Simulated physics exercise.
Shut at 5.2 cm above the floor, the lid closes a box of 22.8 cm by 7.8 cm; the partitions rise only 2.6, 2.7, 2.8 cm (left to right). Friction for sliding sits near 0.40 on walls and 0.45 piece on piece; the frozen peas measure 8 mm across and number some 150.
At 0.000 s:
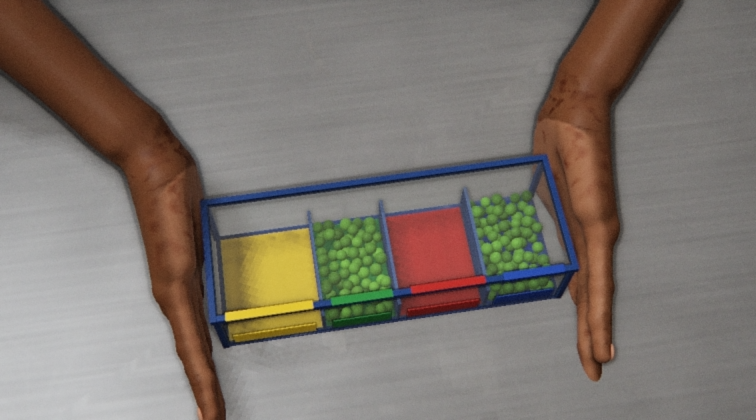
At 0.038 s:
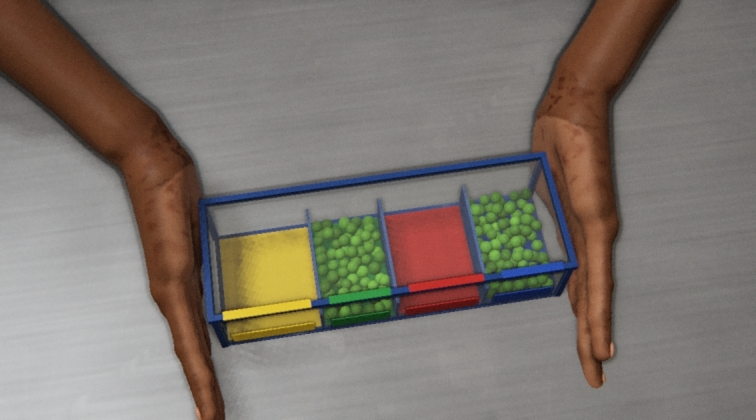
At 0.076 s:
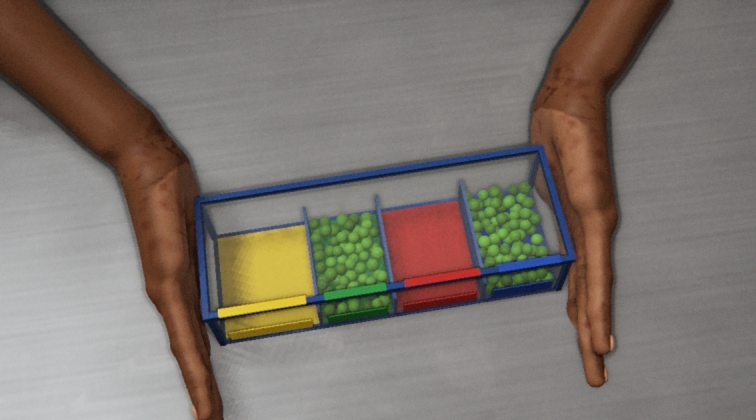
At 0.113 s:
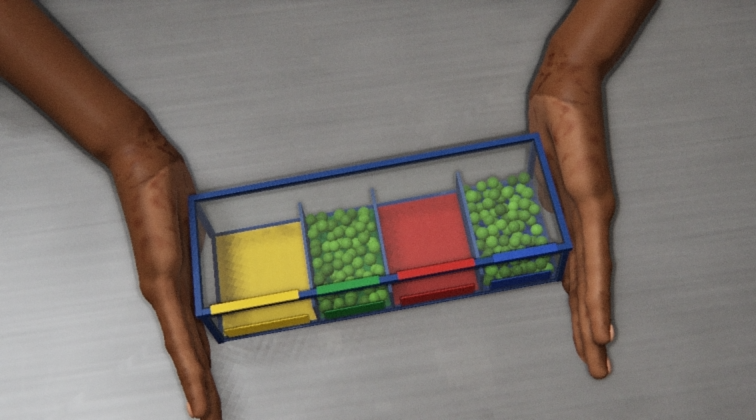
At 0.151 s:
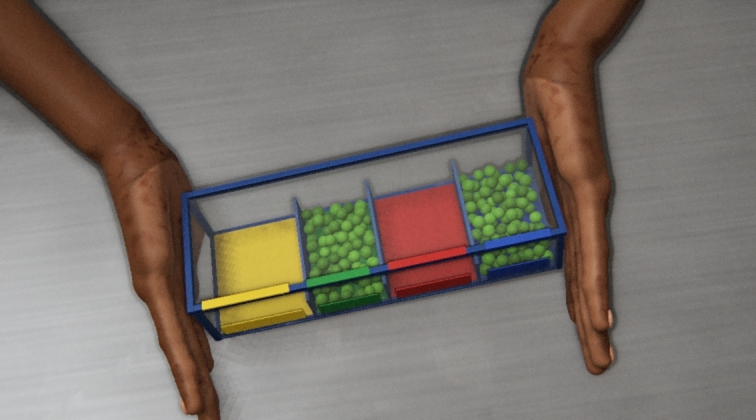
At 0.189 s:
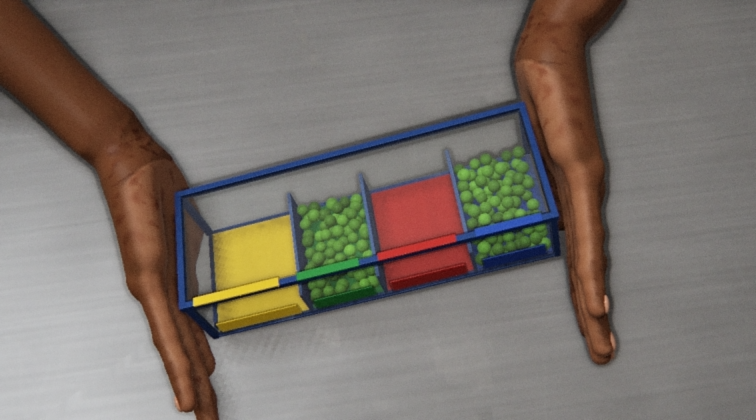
A clear, blue-edged box with yellow, green, red and blue sections sits nearly still between two open hands, green balls filling the second and fourth sections. Then its right end rises slightly, and the box slants further, its right side higher than its left, as the hands stay at both ends.
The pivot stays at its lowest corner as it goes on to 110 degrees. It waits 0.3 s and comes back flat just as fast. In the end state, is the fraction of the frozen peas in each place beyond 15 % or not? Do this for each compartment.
Result: Red compartment: Stays behind the line, blue compartment: Stays behind the line, green compartment: Stays behind the line, yellow compartment: Crosses the line.
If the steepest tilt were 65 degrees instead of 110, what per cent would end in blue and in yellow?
Then blue would hold 50 percent and yellow 5 percent.
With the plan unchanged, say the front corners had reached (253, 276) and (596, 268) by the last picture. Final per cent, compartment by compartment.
Per cent by compartment: Red 5, blue 95, green 0, yellow 0.
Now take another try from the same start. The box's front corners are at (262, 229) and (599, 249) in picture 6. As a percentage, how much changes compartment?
About 45 per cent.
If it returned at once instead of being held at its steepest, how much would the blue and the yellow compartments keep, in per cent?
Blue 0, yellow 90.
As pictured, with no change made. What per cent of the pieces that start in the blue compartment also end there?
Around 0 per cent of it.
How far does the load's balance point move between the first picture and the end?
Displacement: Near 12.0 cm.
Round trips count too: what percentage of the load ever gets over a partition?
The share comes out near 95 per cent.
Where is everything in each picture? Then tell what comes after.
The first frame shows box tilt 0 degrees, front corners at (217, 317) and (571, 266); blue 55 %, green 45 %.
The second frame shows box tilt 1 degrees, front corners at (214, 316) and (570, 263).
The third frame shows box tilt 3 degrees, front corners at (210, 314) and (568, 256).
The fourth frame shows box tilt 6 degrees, front corners at (203, 311) and (565, 245), lowest corner left back.
The fifth frame shows box tilt 10 degrees, front corners at (195, 307) and (559, 230), lowest corner left back.
The sixth frame shows box tilt 14 degrees, front corners at (187, 304) and (551, 214), lowest corner left back; blue 55 %, green 45 %. Its pace works out near 110 degrees a second.
After 1.24 s, tilt 110 degrees; red 10 %, blue 5 %, green 25 %, yellow 60 %.
After 1.95 s, tilt 58 degrees; green 5 %, yellow 95 %.
After 2.69 s, tilt 0 degrees; green 5 %, yellow 95 %.
At rest (3.1 s), red 0 %, blue 0 %, green 5 %, yellow 95 %.
